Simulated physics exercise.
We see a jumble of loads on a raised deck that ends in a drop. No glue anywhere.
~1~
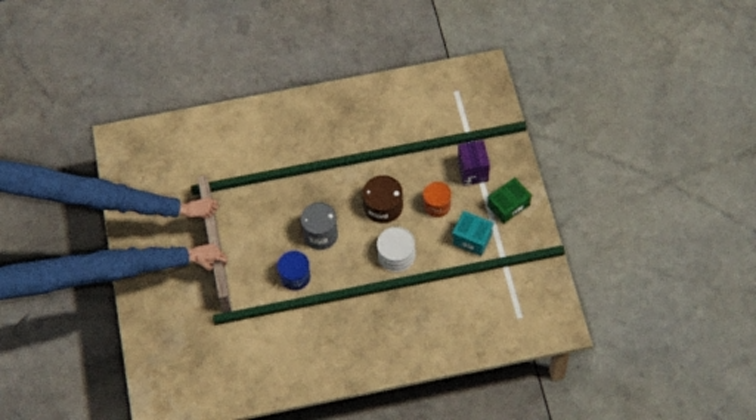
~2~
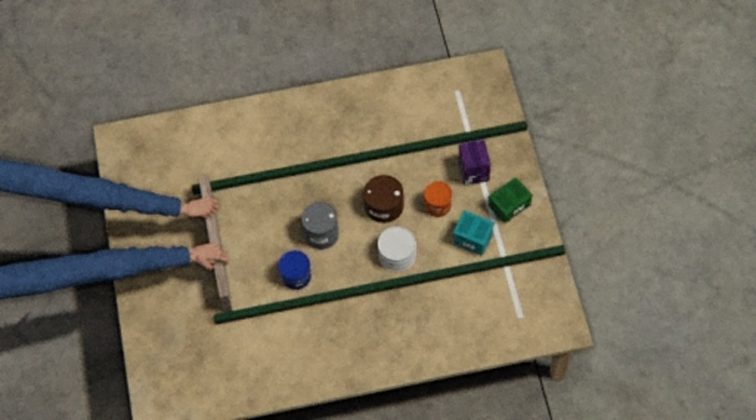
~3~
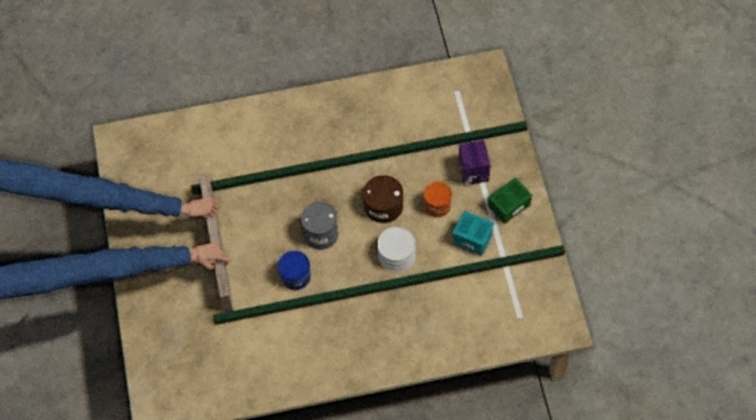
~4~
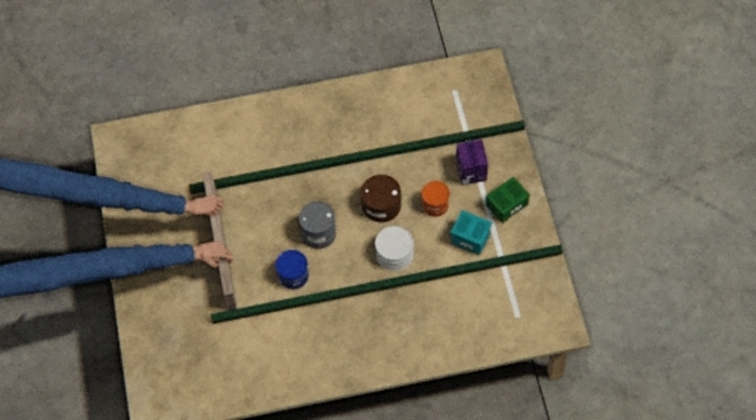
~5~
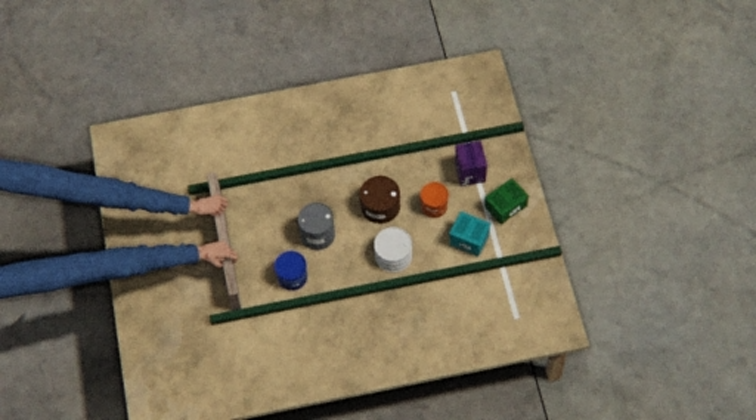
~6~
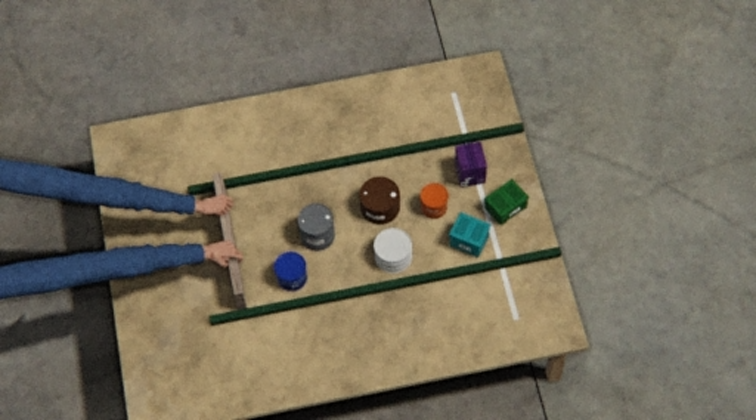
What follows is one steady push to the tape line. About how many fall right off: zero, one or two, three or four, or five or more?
The number that fall off is one or two.
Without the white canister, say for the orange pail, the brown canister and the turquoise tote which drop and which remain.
The orange pail does not fall, the brown canister holds on, the turquoise tote holds on.
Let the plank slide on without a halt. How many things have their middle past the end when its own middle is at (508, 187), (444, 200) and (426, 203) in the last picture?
In that order 5, 0 and 0.
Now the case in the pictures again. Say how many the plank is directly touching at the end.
The number is 3.
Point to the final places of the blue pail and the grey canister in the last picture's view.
The blue pail stops around (509, 228); the grey canister around (501, 191).
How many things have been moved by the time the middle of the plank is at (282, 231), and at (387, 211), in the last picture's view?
By then 1, and 6.
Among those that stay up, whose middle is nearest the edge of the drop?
That is the purple parcel.
Soon after, none off yet; green tote at rest near (506, 203); purple parcel at rest near (471, 165); turquoise tote at rest near (470, 236).
After that, none off yet; green tote moving near (508, 202); purple parcel at rest near (471, 165); turquoise tote displaced about its own width near (496, 230).
In the end, the number that fall off is one or two; gone, turquoise tote and green tote.
